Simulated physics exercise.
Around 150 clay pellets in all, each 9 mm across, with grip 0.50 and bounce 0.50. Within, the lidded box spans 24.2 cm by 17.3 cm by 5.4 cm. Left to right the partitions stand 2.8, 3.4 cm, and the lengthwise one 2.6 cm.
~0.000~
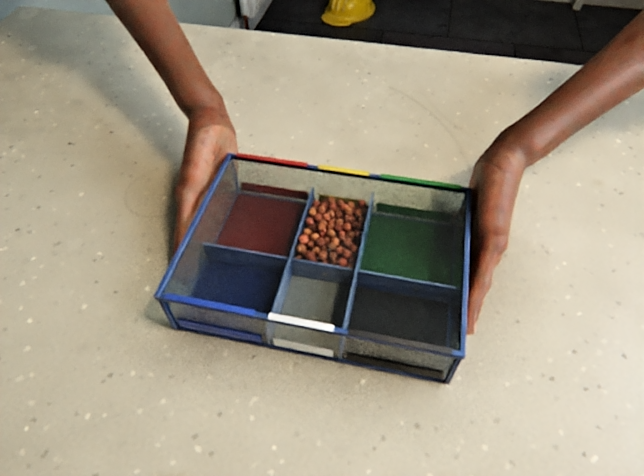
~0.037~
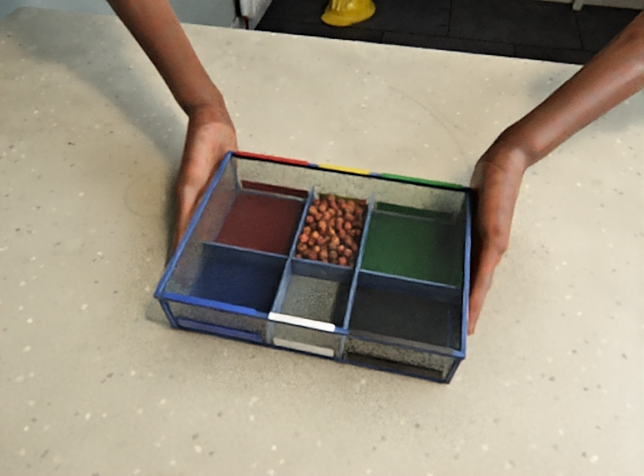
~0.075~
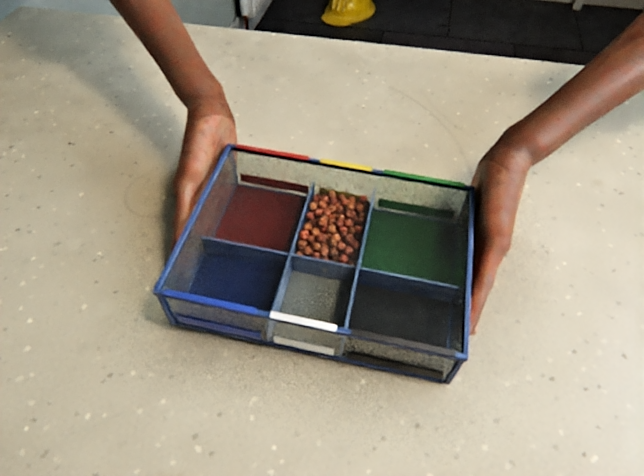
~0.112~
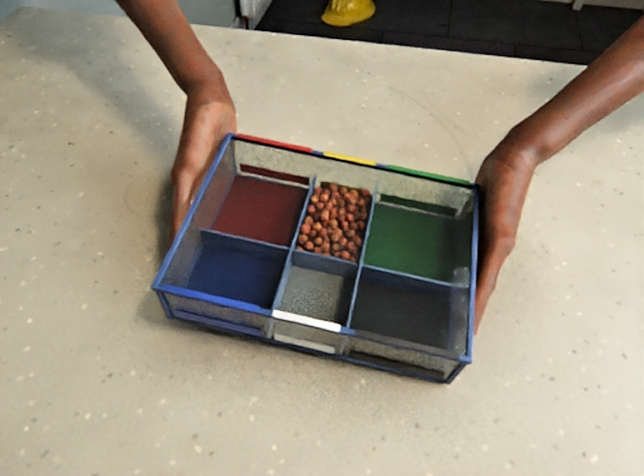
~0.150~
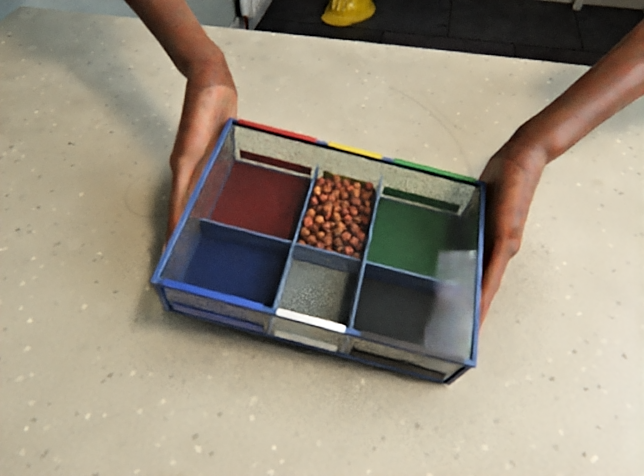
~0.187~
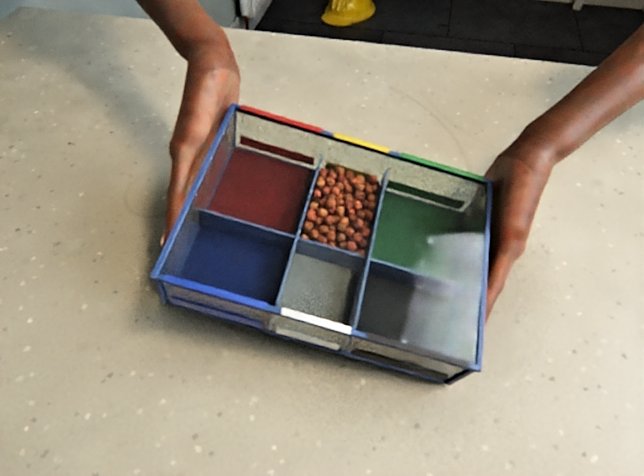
In this clip, two hands hold a clear, blue-edged box with six coloured compartments on a pale speckled counter, small reddish-brown pellets filling the back middle one. The hands gradually raise the box's back edge, tilting it toward the viewer.
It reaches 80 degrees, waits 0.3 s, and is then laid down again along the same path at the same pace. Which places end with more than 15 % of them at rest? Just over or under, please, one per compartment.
Red: Under, blue: Under, green: Under, yellow: Over, white: Under, black: Over.
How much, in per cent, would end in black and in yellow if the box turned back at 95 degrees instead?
In per cent, black gets 60, yellow gets 40.
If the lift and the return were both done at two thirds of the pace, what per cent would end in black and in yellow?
The black compartment gets 35 % while the yellow one gets 55 %.
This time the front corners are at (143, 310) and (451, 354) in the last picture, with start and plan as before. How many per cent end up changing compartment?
Then around 65 percent would end up out of place.
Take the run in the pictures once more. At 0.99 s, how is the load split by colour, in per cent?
Red 0, blue 0, green 5, yellow 70, white 5, black 25.
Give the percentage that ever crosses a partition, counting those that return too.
Around 45 in a hundred.
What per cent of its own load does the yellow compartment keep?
Some 50 percent.
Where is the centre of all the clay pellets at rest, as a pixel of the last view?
Look around (351, 274) in the last picture.
After 0.99 s, tilt 80 degrees; green 5 %, yellow 70 %, white 5 %, black 25 %.
Then, at 1.53 s, tilt 43 degrees; yellow 55 %, white 5 %, black 45 %.
Then, at 2.13 s, tilt 0 degrees; yellow 55 %, white 5 %, black 45 %.
In the end, at 2.5 s, red 0 %, blue 0 %, green 0 %, yellow 55 %, white 5 %, black 45 %.
